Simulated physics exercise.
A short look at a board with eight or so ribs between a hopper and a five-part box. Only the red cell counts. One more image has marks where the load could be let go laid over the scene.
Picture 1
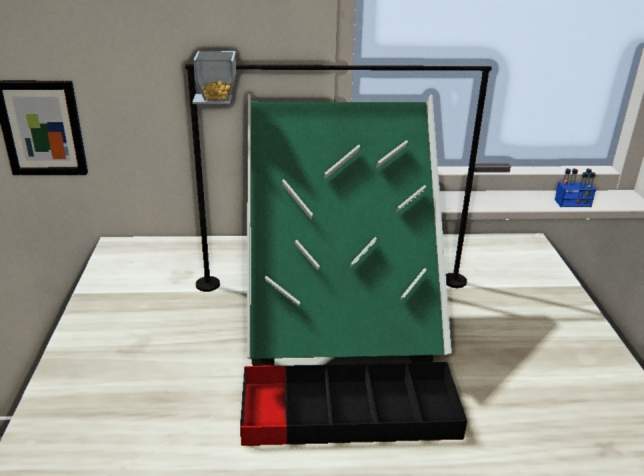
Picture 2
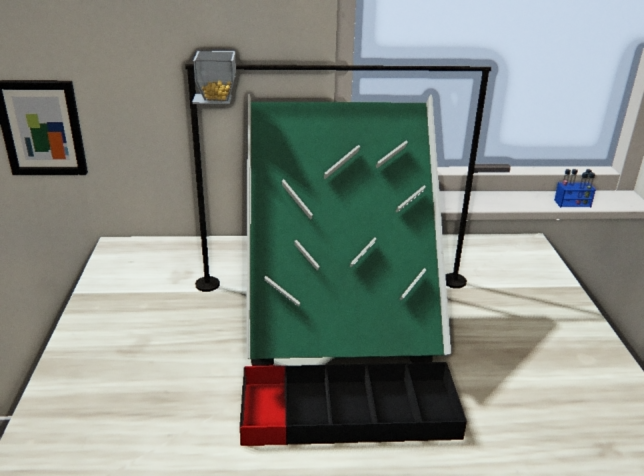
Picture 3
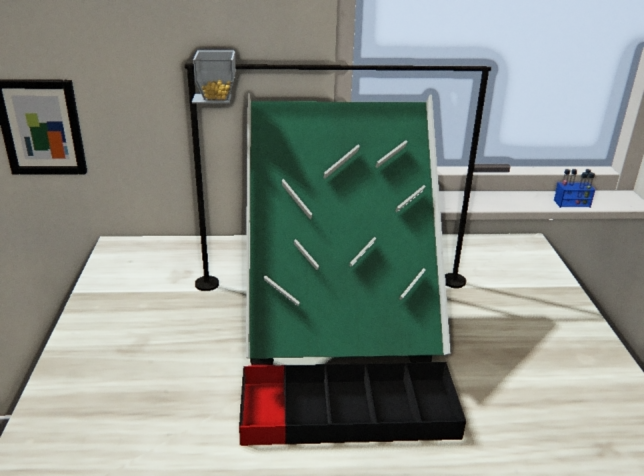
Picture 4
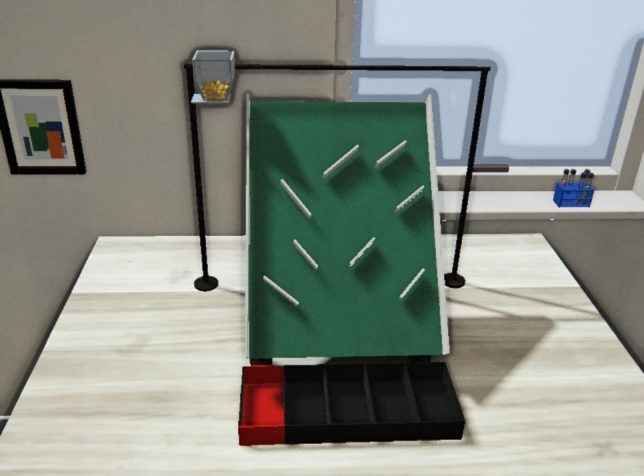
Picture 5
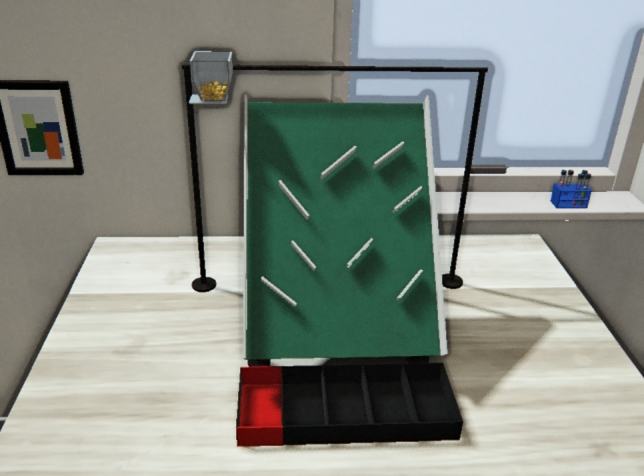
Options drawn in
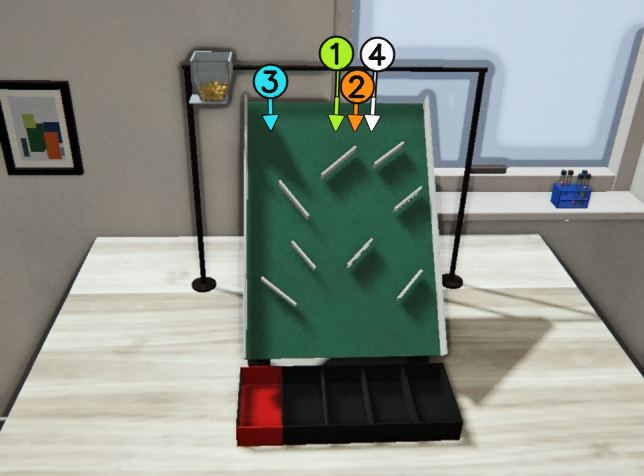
On a pale wooden table by a window, a green board with eight slanted ribs stood between a raised hopper of yellowish bits and a box with one red cell, and nothing visibly moved.
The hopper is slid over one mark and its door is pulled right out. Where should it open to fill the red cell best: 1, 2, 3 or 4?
The best mark is 3.
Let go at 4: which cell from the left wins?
The second from the left.
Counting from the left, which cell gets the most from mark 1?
The third from the left.
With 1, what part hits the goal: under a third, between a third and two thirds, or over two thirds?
Under a third.
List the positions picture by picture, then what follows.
The first frame shows hopper at (217, 89), puffed corn balls, door shut.
The second frame shows ribs (325, 174) to (359, 146), (378, 163) to (407, 141), (283, 180) to (312, 215).
The third frame shows ribs (398, 208) to (425, 186), (295, 240) to (318, 267), (351, 263) to (375, 238).
The fourth frame shows ribs (264, 276) to (298, 303), (402, 297) to (424, 269).
The fifth frame shows red cell at (260, 435), number 1 of 5 from the left.
On the marked copy, mark 1 meets the board at (335, 125); mark 2 meets the board at (355, 125); mark 3 meets the board at (270, 124); mark 4 meets the board at (371, 125).
If 1 is chosen, none in the red cell, about half in other cells, about half outside the box.
If 2 is chosen, a stray few in the red cell, about half in other cells, about half outside the box.
If 3 is chosen, about a quarter in the red cell, about a third in other cells, about a third outside the box.
If 4 is chosen, a small part in the red cell, about half in other cells, about a third outside the box.
